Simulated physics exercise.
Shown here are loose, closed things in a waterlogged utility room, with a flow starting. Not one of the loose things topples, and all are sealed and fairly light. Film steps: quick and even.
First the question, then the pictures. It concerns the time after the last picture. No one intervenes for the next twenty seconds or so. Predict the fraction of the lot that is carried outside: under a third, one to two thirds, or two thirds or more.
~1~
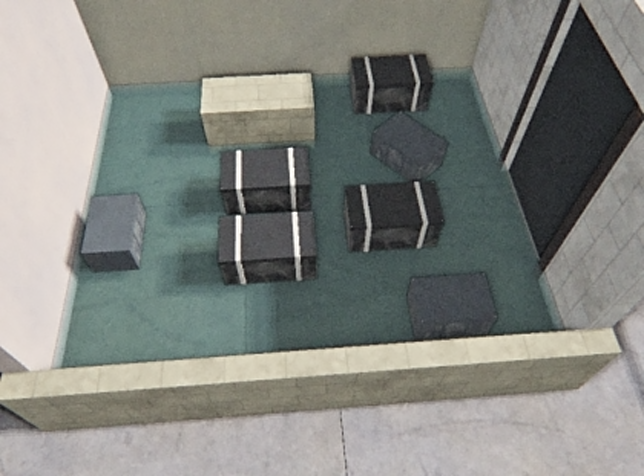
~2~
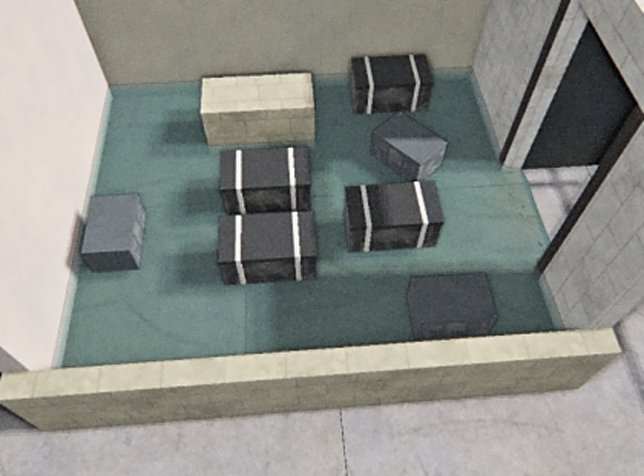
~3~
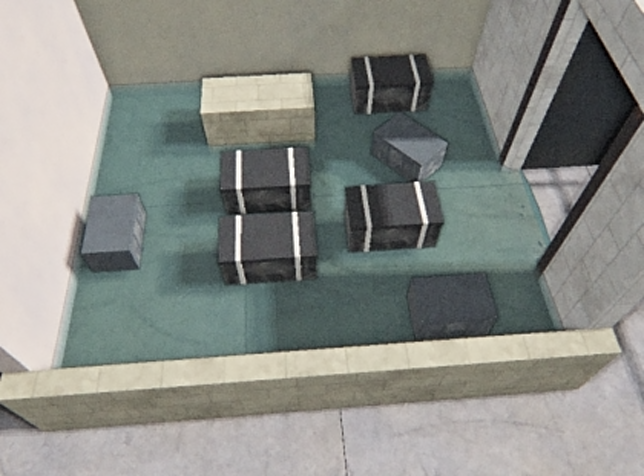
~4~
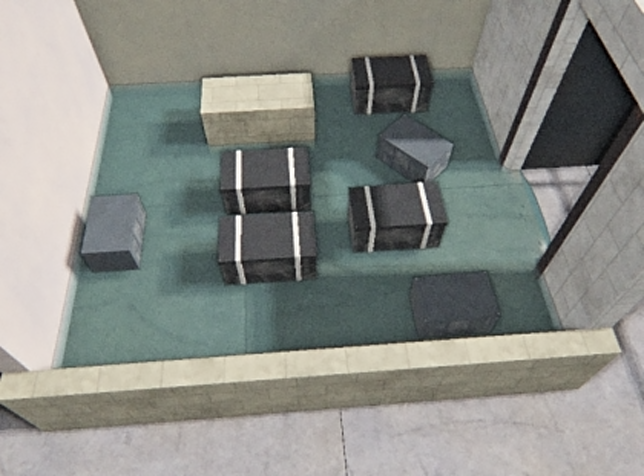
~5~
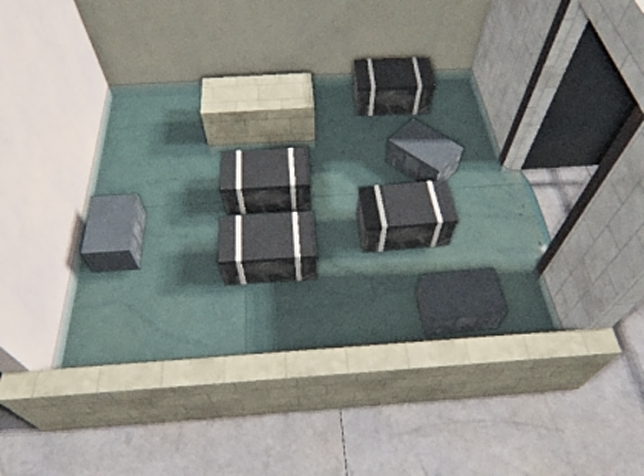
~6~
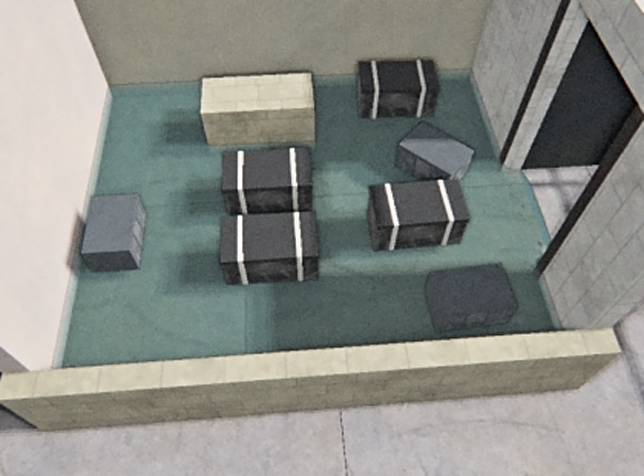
The portion will probably reach two thirds or more.
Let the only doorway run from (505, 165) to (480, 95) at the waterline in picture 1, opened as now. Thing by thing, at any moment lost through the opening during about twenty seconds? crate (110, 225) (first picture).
Remains.
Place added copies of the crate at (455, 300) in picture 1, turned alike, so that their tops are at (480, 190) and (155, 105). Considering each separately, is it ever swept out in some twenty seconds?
Well, the first one ends up flushed out, and the second one ends up trapped.
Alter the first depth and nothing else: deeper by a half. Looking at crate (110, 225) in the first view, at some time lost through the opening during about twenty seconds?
For that one: Left behind.
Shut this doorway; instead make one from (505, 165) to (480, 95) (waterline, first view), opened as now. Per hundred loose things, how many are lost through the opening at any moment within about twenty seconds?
60 per cent.
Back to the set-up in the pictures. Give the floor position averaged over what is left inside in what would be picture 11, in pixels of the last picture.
On the floor of the last picture, roughly (382, 222).
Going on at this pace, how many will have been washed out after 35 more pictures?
That makes 4.
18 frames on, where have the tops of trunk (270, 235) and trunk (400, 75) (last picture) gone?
Near (404, 234) and (465, 123).
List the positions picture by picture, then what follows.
The first frame shows a crate at (410, 137) floats; a trunk at (394, 204) floats; 0 of 7 have shifted.
The second frame shows a crate at (410, 137) floats; a trunk at (394, 204), afloat; 0 of 7 have shifted.
The third frame shows a crate at (410, 138) floats; a trunk at (394, 204) floats; 0 of 7 have shifted.
The fourth frame shows a crate at (416, 140) floats, close to its start; a trunk at (397, 204), afloat, close to its start; 1 of 7 have shifted.
The fifth frame shows a crate at (426, 144), afloat, close to its start; a trunk at (408, 203) floats, close to its start; 3 of 7 have shifted.
The sixth frame shows a crate at (436, 147), afloat, close to its start; a trunk at (419, 202) floats, close to its start; 4 of 7 have shifted.
A moment on, 0 of 7 are out; 7 afloat.
Next, 3 of 7 are out; 4 afloat.
Later, 4 of 7 are out; 3 afloat.
In the end, 6 of 7 are out; 1 afloat.
